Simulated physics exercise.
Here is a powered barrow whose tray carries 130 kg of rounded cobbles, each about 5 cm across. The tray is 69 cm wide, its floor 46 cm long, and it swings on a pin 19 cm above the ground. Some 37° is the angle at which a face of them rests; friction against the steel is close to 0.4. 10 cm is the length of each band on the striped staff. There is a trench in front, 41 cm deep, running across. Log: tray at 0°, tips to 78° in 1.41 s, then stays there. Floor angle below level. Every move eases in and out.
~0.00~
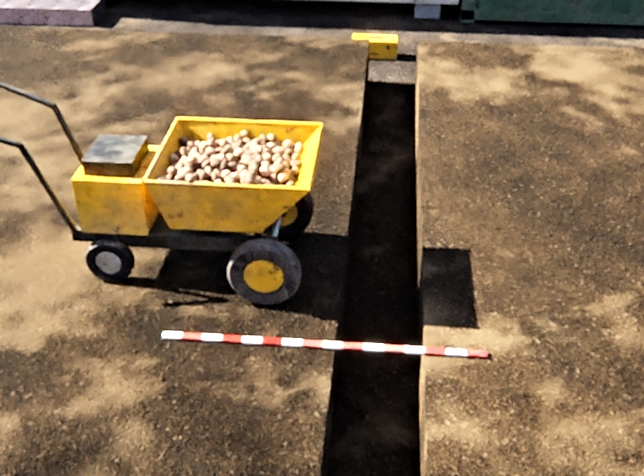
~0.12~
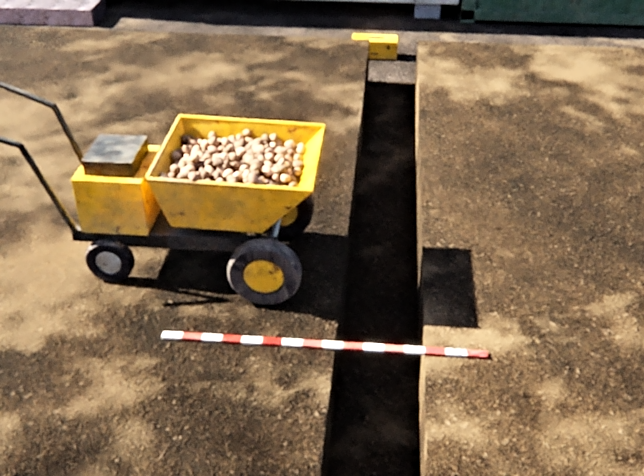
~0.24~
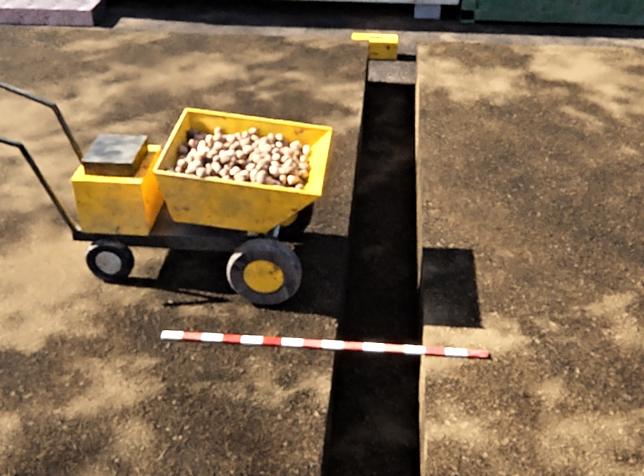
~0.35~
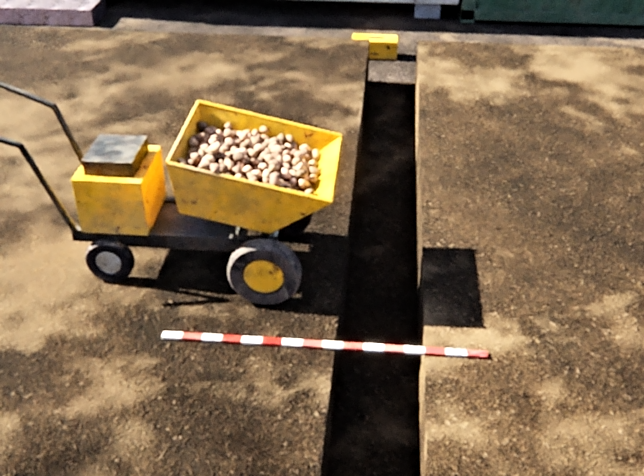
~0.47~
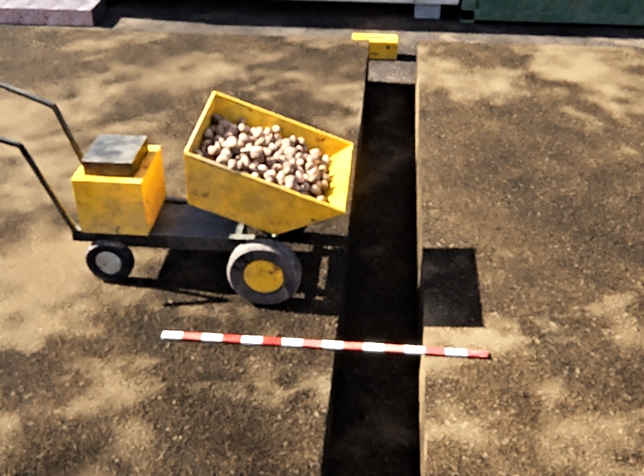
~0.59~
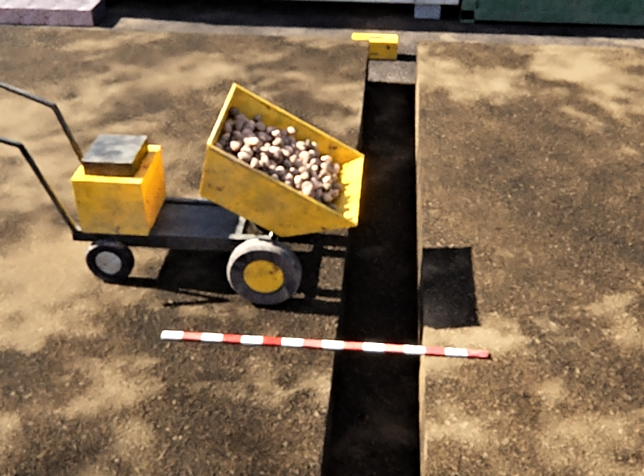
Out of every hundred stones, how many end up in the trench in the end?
Around 93 in every hundred.
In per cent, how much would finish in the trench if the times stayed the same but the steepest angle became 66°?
The trench would hold about 85% of it.
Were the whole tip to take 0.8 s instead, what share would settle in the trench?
Then roughly 85 percent.
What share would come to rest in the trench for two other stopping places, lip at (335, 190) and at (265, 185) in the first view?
The first start gives about 55 per cent, the second about 100.
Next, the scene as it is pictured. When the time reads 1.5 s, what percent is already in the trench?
By that point it's something like 60 in a hundred.
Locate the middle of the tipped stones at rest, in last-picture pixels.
Around (393, 322).
After 1.1 s the floor is at 66°; 99 % in the tray, 1 % in the trench; the foremost stones are at (394, 268).
After 1.5 s the floor is at 78°; 36 % in the tray, 58 % in the trench, 6 % past the trench; the foremost stones are at (487, 294).
After 1.9 s the floor is at 78°; 7 % in the tray, 85 % in the trench, 7 % past the trench; the foremost stones are at (538, 300).
After 3.8 s the floor is at 78°; 0 % in the tray, 93 % in the trench, 7 % past the trench; the foremost stones are at (556, 301).
